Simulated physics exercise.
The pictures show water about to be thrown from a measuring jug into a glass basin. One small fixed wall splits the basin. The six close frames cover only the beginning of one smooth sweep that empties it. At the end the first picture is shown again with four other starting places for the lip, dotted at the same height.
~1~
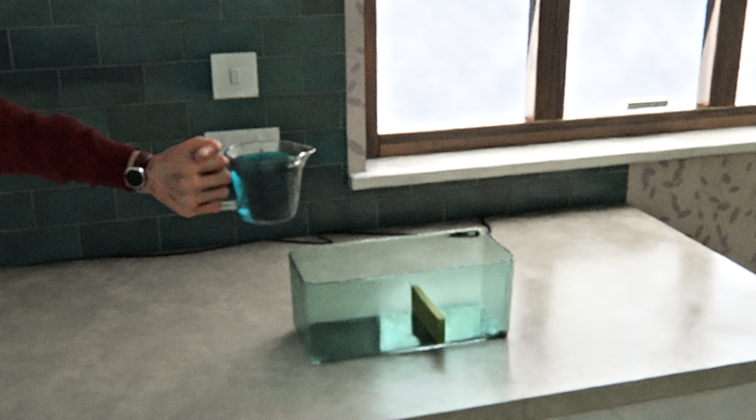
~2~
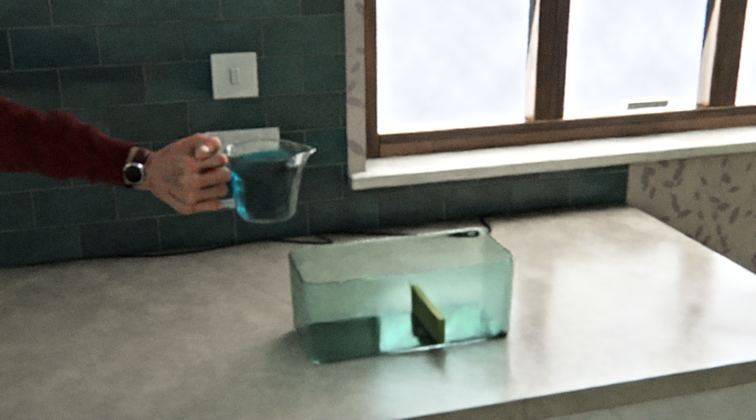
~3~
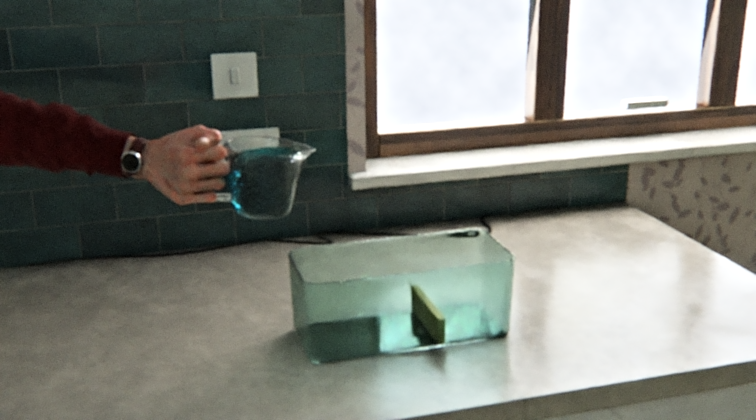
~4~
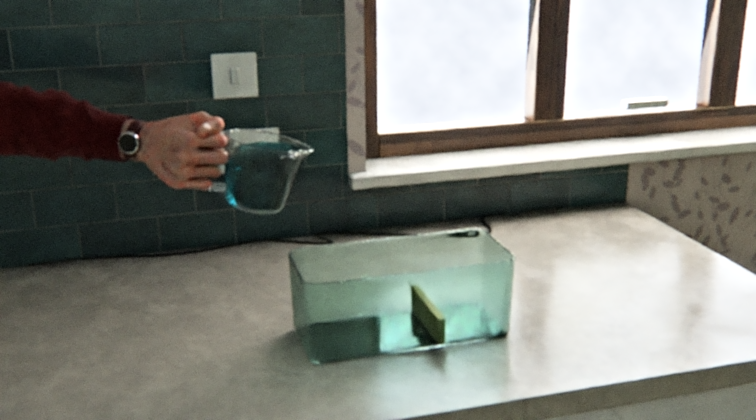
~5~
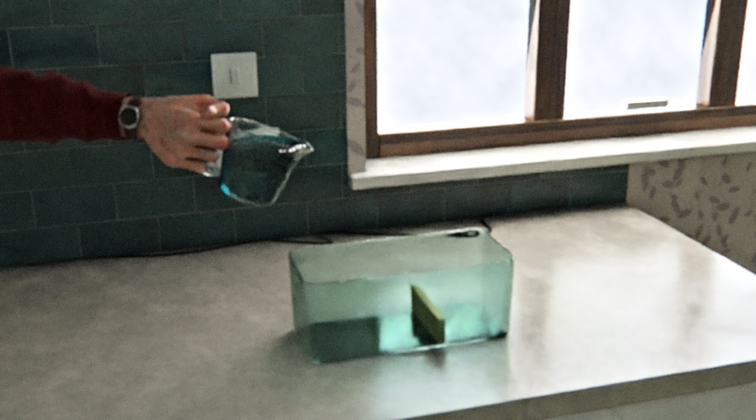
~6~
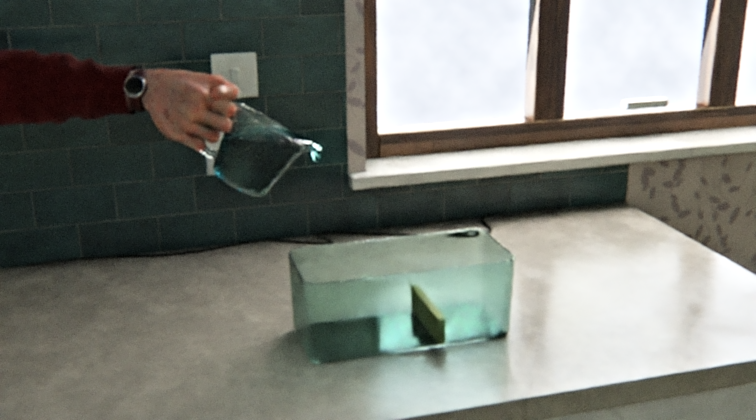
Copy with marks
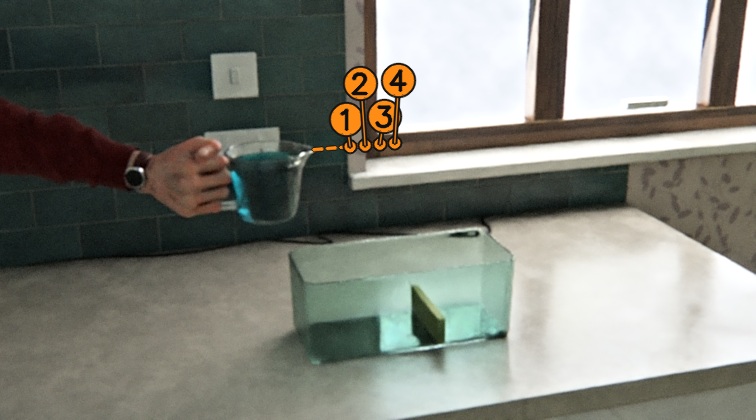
A kitchen counter with a pale top stands before dark green tiles and a wood-framed window, seen from slightly above by a still camera. A hand in a red sleeve and wristwatch holds a clear jug of blue water at left, above a greenish glass basin with a yellow-green piece inside. The hand first holds the jug upright, then tilts it steadily rightward until water reaches over its lip.
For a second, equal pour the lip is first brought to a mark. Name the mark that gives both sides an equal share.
The best dot is 1.
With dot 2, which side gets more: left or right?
More ends on the right.
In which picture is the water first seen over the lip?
In picture 6.
In orange, 1 at (350, 146); 2 at (365, 145); 3 at (380, 144); 4 at (394, 143).
For dot 1, about 47 % ends left of the wall and 51 % right of it.
For dot 2, about 18 % ends left of the wall and 80 % right of it.
For dot 3, about 15 % ends left of the wall and 82 % right of it; 3 % is lost outside.
For dot 4, about 28 % ends left of the wall and 68 % right of it; 5 % is lost outside.
